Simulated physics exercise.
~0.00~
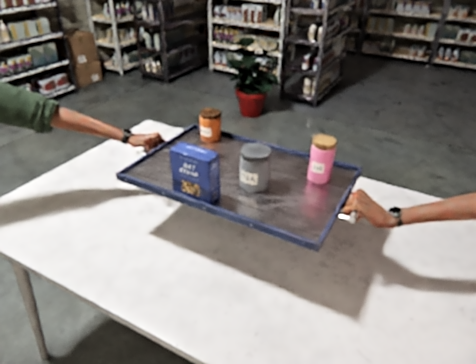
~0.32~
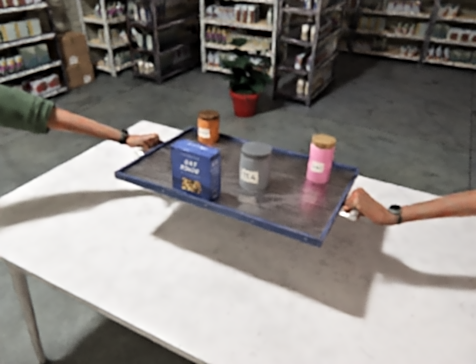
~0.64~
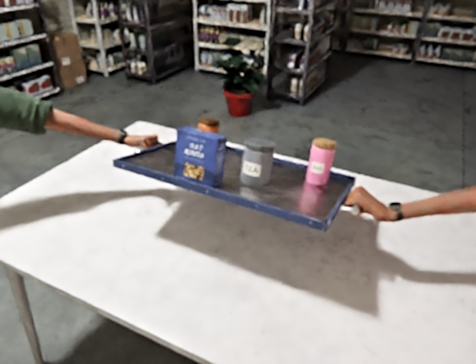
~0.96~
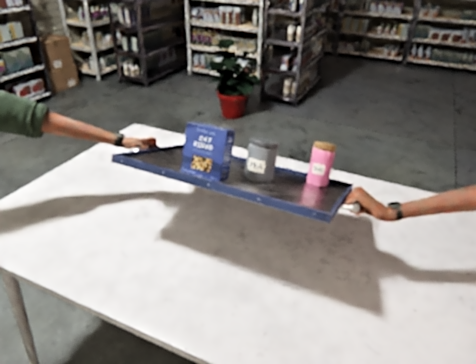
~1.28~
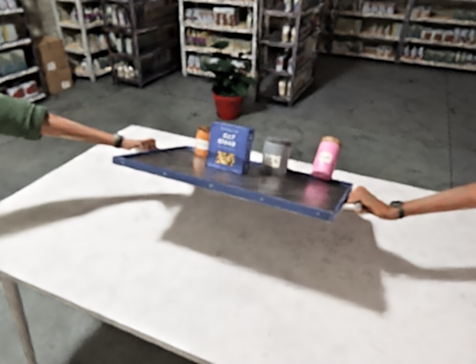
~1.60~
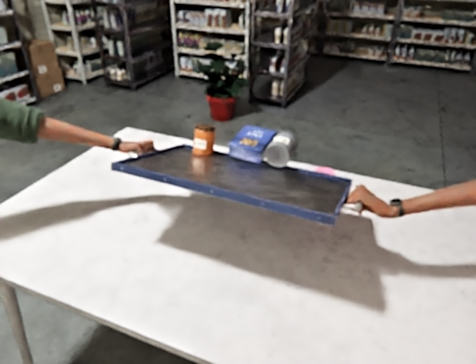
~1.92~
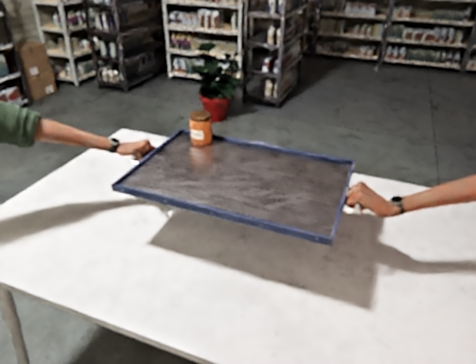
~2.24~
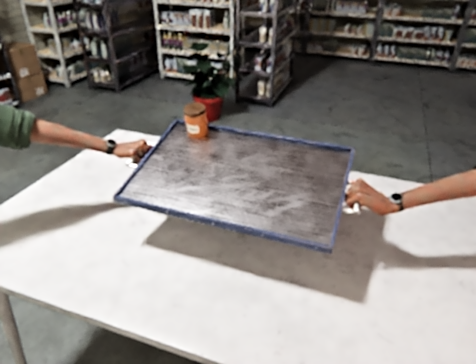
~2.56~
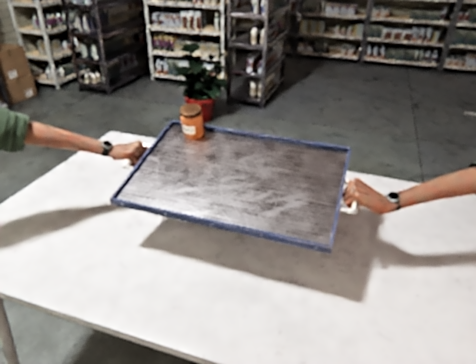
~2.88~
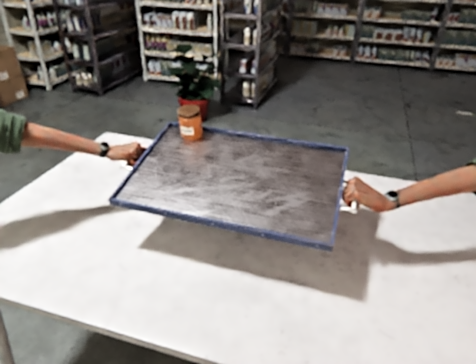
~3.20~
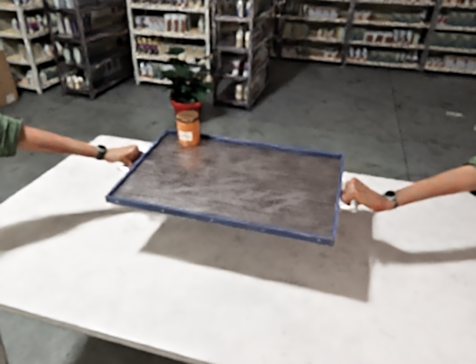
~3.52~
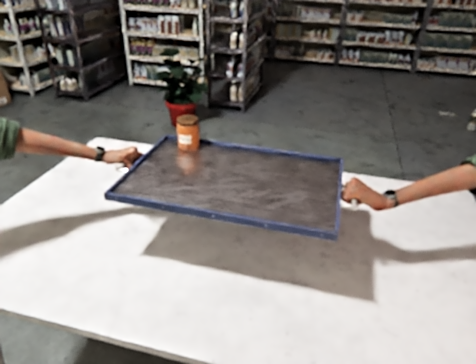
Two hands tilt a tray until three containers slide off, leaving only the orange jar.
